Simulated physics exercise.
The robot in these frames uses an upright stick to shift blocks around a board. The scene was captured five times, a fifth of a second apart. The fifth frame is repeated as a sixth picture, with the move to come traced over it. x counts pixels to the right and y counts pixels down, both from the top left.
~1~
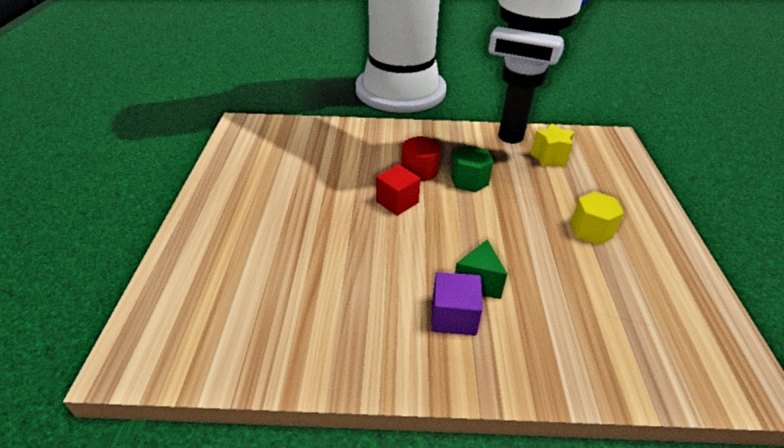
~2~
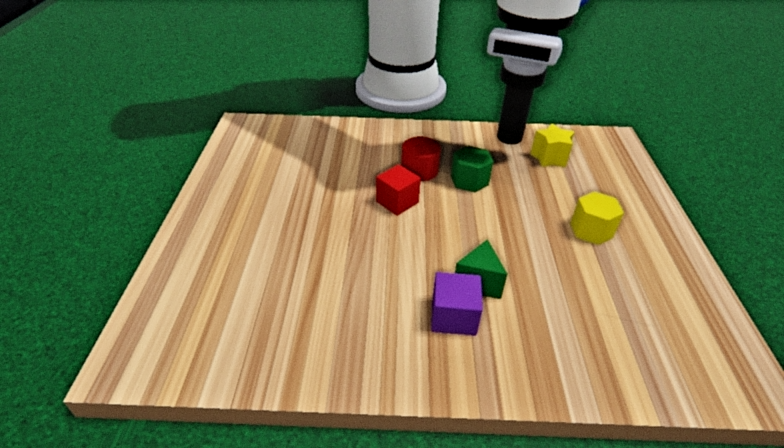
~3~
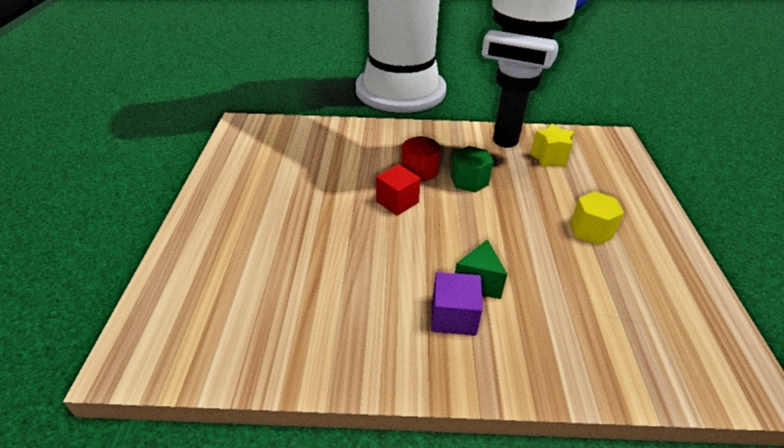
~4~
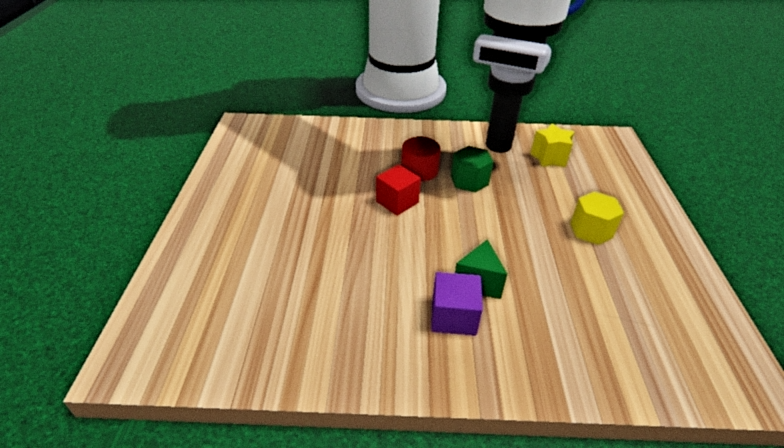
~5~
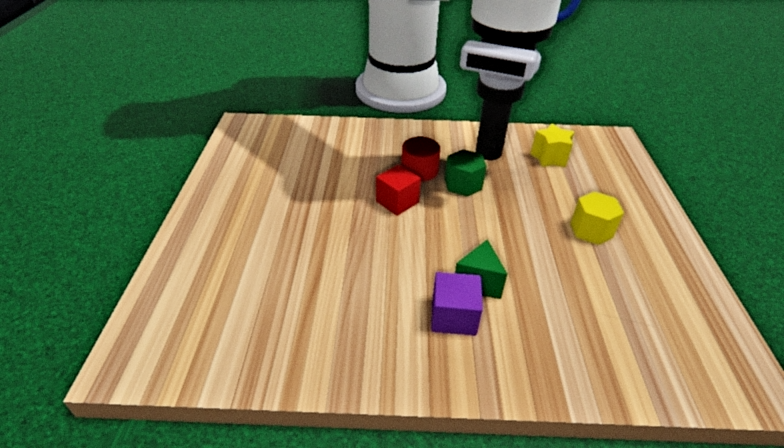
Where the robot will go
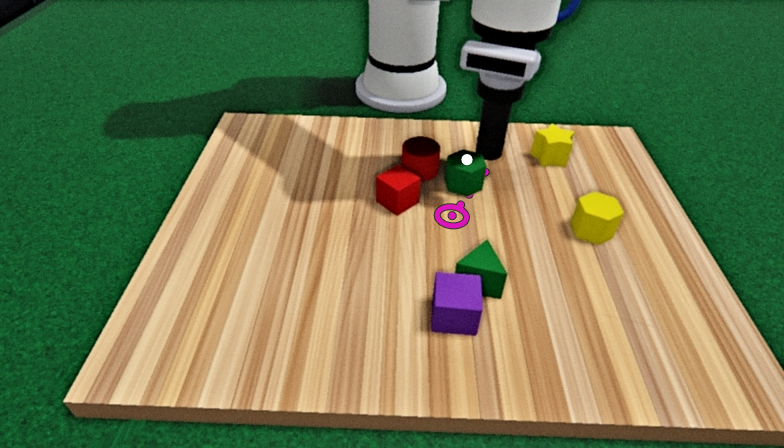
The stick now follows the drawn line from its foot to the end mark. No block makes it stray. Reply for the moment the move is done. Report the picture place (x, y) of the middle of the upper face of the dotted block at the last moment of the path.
About (420, 187).
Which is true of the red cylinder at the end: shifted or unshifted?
It is left in place.
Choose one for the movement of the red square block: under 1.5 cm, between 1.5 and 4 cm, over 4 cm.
Band: 1.5 to 4 cm.
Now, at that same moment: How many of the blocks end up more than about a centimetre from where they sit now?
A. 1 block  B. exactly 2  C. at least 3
B - exactly 2.
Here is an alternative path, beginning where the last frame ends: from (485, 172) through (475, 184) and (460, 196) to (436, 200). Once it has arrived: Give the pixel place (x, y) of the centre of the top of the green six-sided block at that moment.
It ends at (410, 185).
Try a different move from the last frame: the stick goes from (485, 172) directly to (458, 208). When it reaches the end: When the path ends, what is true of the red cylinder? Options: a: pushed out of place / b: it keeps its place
It's b.
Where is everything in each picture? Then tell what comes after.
The first frame shows lower end of the stick (511, 138), tops of blocks, red square block (398, 177), red cylinder (421, 146), green six-sided block (474, 156).
The second frame shows stick (509, 139), blocks as before.
The third frame shows stick (505, 142), blocks as before.
The fourth frame shows stick (498, 147), blocks as before.
The fifth frame shows stick (488, 154), red square block (398, 177), red cylinder (421, 146), green six-sided block (467, 160).
The drawn path runs straight from (485, 172) to (452, 216); the dot is on the green six-sided block.
What follows on the original path. Halfway along, stick (472, 175); green six-sided block (442, 173), turned 50° clockwise.
At the end, stick (454, 197); red square block (381, 178), turned 25° clockwise; red cylinder not moved; green six-sided block (420, 187), turned 80° clockwise.
